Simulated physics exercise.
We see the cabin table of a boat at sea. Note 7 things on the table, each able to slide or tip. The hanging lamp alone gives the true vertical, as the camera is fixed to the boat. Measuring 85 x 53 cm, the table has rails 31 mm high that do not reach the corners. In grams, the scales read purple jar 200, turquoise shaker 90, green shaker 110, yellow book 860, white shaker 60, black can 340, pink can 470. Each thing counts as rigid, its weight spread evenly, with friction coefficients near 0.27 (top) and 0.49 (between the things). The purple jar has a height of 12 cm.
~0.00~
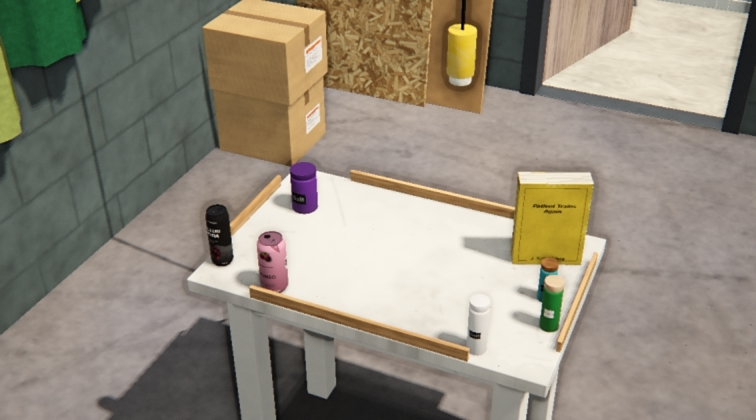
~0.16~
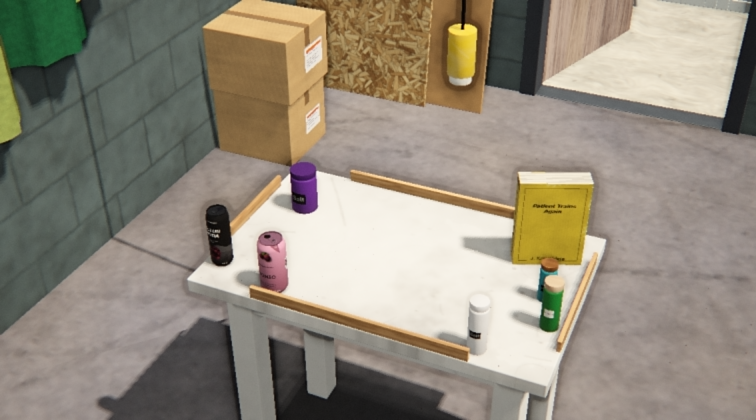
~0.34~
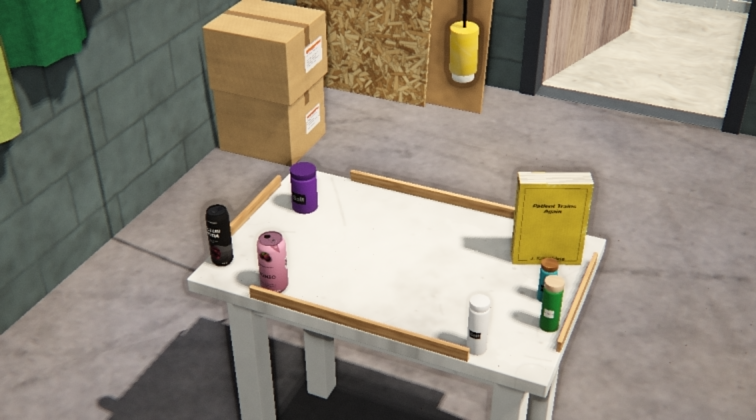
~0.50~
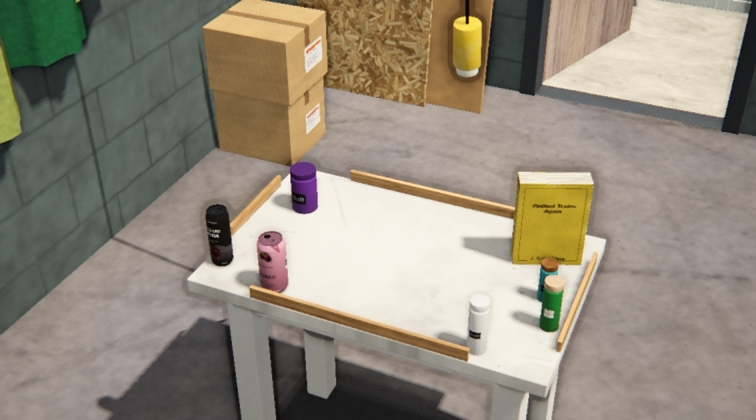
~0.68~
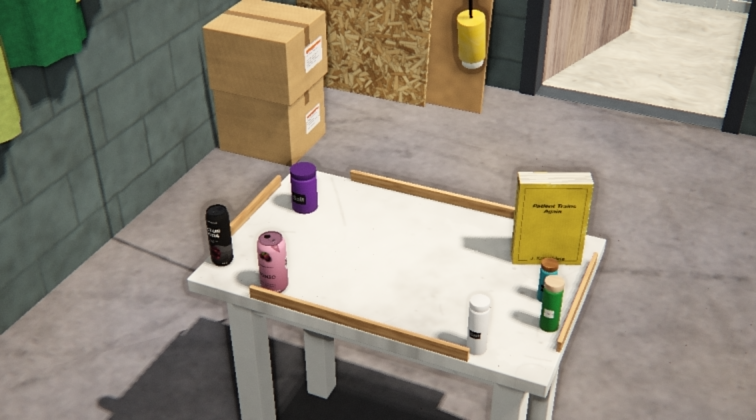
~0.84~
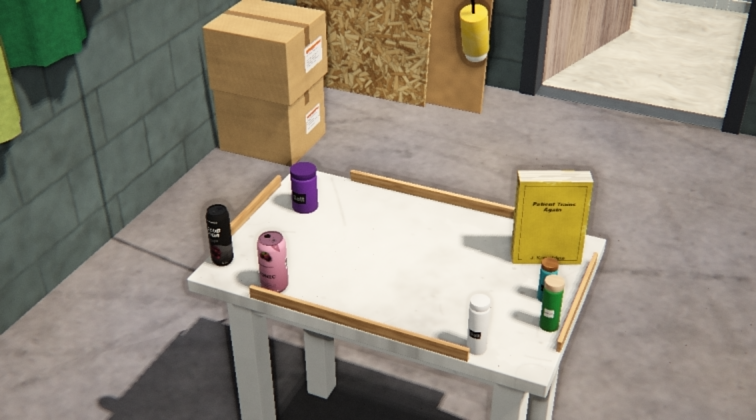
The yellow lamp hanging at the back swung slowly to the right and upward, while the jar, cans, shakers and yellow book on the white railed table stayed where they were.
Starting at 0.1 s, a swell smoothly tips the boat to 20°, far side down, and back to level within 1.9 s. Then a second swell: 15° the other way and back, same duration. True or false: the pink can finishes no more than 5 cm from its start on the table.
False.
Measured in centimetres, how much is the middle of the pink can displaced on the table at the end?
Displacement: Approx. 20 cm.
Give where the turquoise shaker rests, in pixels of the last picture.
It finishes around (569, 234).
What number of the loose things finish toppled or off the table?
It comes to 2.
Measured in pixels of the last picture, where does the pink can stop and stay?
End position: Roughly (312, 218).
After 1.24 s, heel 18°, far side down; yellow book now off the table; pink can slid 7 cm near (287, 247); white shaker slid 7 cm.
After 1.54 s, heel 10°, far side down; pink can slid 17 cm near (307, 224); purple jar slid 17 cm; white shaker slid 17 cm.
After 1.84 s, heel 1°, far side down; purple jar now off the table; pink can slid 20 cm near (312, 218); black can slid 20 cm.
At rest (4.4 s), off the table, purple jar and yellow book; not toppled but over 5 cm from the start, turquoise shaker, green shaker, white shaker, black can and pink can. In the last view, pink can near (312, 218).
